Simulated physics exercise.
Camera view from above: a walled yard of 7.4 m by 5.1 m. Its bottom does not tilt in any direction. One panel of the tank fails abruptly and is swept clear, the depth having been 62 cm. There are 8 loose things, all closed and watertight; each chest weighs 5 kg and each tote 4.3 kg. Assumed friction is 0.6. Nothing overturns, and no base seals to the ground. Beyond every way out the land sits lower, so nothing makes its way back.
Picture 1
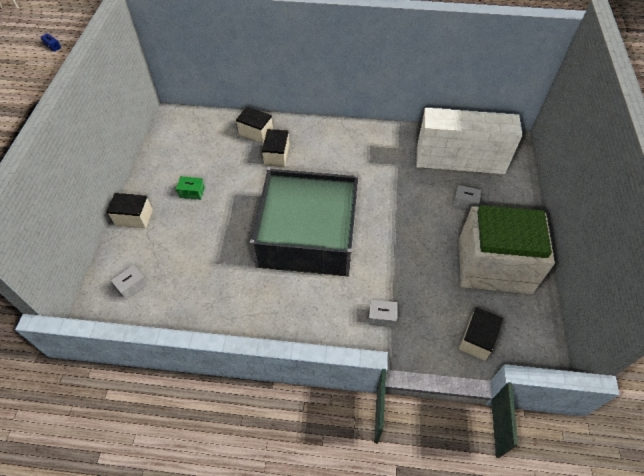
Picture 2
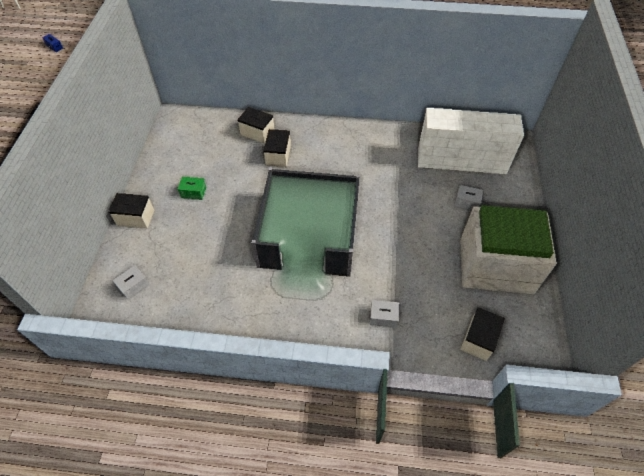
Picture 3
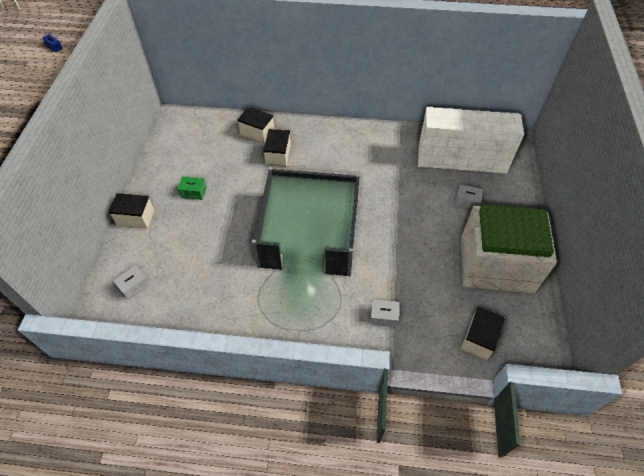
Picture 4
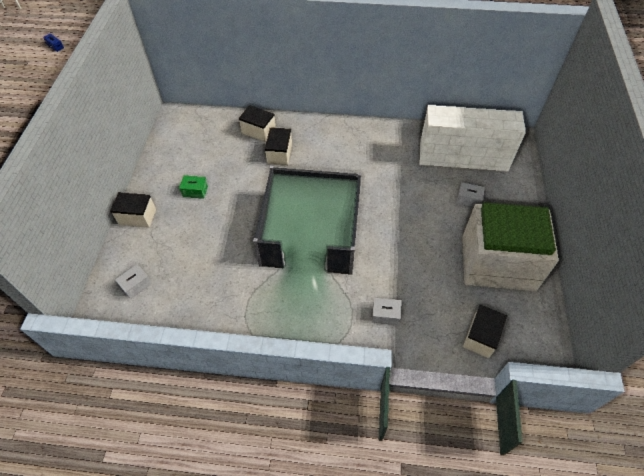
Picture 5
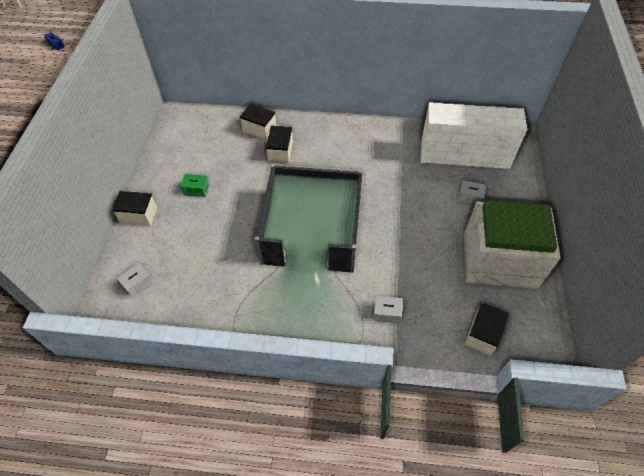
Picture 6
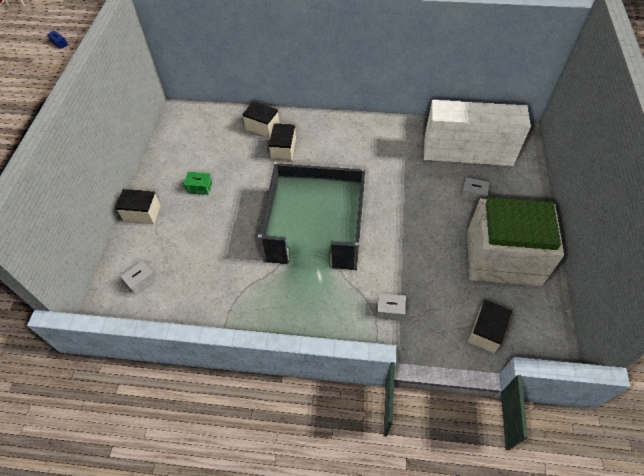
In a walled yard seen from above, the near side of a dark tank of greenish water opened, and water poured out and fanned across the floor toward the front wall while the scattered boxes stayed put.
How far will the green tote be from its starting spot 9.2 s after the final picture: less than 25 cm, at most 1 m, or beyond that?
Short shift.
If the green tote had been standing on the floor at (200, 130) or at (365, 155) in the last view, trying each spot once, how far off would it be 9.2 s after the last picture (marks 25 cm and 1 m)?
Well, it gets swept off on the first try and scarcely moves on the second.
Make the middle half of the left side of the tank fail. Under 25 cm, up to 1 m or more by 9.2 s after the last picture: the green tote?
After that, the green tote is washed away.
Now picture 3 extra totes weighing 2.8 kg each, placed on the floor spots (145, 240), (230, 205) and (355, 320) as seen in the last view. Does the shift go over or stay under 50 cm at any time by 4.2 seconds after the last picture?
Answers, first to last: Exceeding, not exceeding, exceeding.
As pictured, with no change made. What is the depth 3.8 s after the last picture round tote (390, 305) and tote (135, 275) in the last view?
Around 2 cm and 3 cm.
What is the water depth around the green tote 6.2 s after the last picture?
I'd put it at about 2 cm.
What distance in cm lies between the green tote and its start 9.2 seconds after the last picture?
Around 50 cm from where it started.
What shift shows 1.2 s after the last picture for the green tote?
Roughly 0 cm by then.
Then, 1.2 s after the last picture the green tote is near (197, 179), 0.0 m from its start, aground; 0 of 8 are out; 0 afloat.
Then, 3.8 s after the last picture the green tote is near (197, 179), 0.0 m from its start, aground; 0 of 8 are out; 1 afloat.
Then, 6.2 s after the last picture the green tote is near (220, 163), 0.5 m from its start, aground; 0 of 8 are out; 3 afloat.
Then, 9.2 s after the last picture the green tote is near (220, 163), 0.5 m from its start, aground; 0 of 8 are out; 3 afloat.
